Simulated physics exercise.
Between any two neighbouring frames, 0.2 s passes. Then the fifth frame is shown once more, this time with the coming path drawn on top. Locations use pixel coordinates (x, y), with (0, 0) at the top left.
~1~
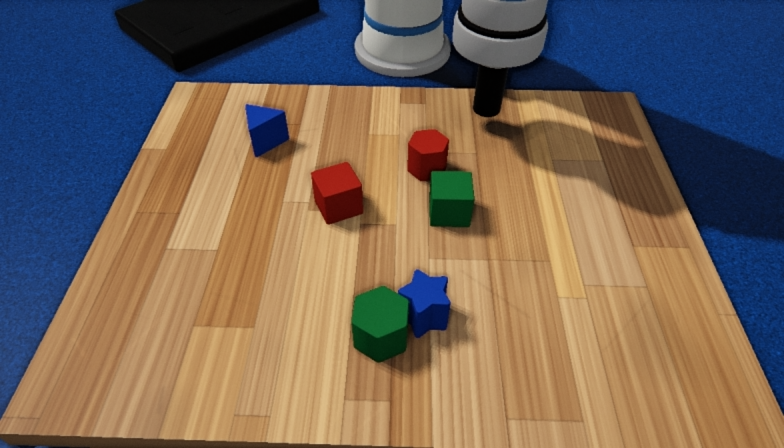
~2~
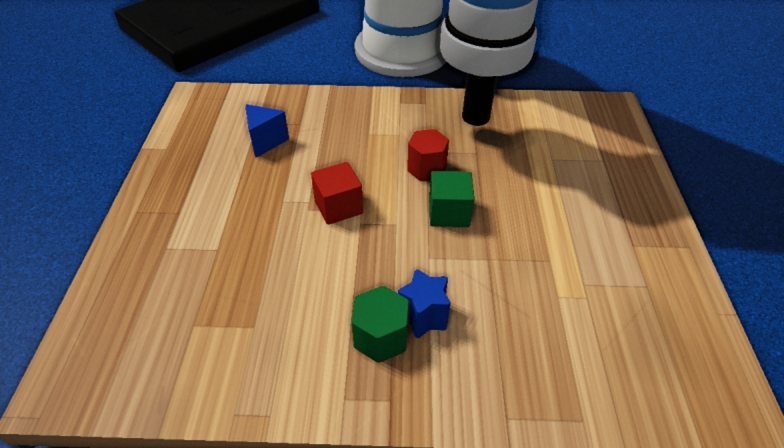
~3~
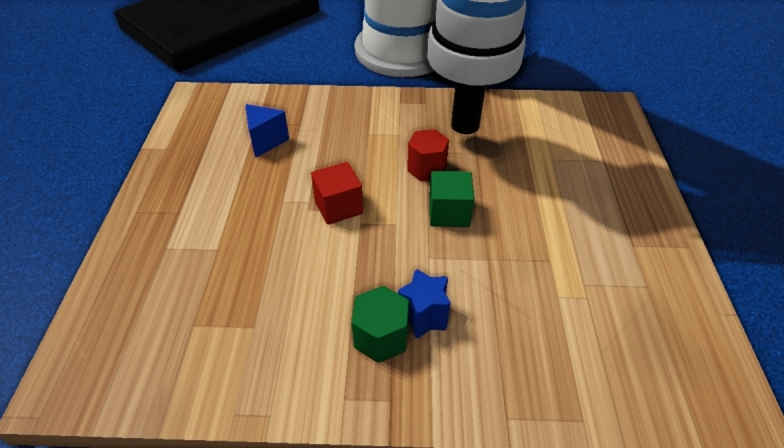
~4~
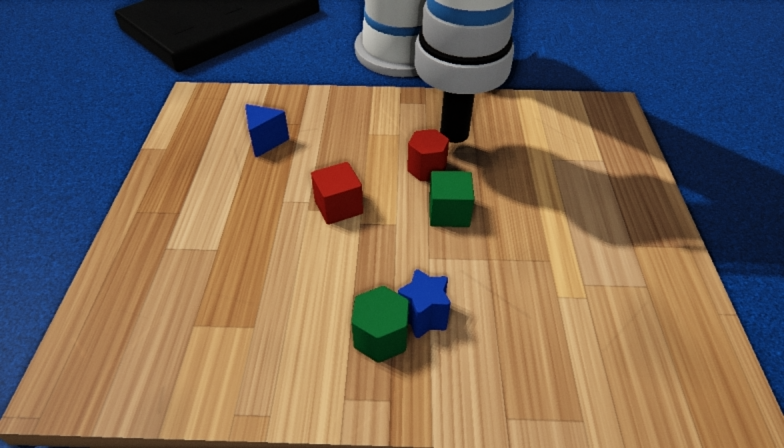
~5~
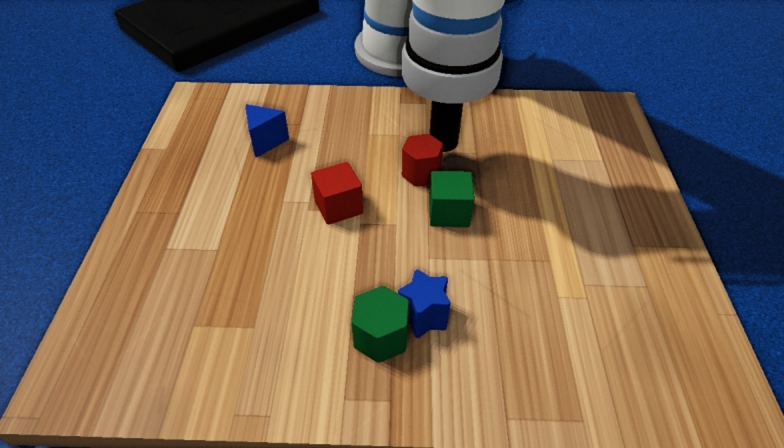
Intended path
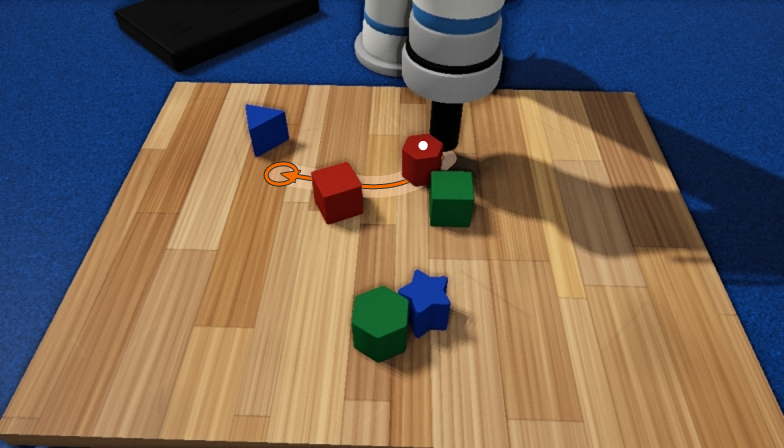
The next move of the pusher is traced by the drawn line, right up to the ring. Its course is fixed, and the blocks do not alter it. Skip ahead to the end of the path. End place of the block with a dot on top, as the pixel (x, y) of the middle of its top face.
In the picture, it is at (374, 184).
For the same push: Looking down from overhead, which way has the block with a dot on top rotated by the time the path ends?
It swings round anticlockwise.
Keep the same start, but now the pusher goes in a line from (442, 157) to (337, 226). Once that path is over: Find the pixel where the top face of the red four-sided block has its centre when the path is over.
Its top middle will sit at (298, 189).
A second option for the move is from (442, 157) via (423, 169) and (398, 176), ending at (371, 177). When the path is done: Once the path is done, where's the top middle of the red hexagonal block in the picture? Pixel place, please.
That would be at about pixel (385, 172).
The line goes from (442, 157) by way of (399, 184) and (339, 183) to (281, 174); the dot is on the red hexagonal block.
On the path given first. One third of the way, pusher at (399, 169); red hexagonal block at (382, 177), turned 25° anticlockwise.
Two thirds of the way, pusher at (336, 168); red four-sided block at (326, 183), turned 15° clockwise; red hexagonal block at (374, 184), turned 50° anticlockwise.
At the end, pusher at (278, 159); red four-sided block at (326, 183), turned 15° clockwise; red hexagonal block at (374, 184), turned 50° anticlockwise; green four-sided block unmoved.
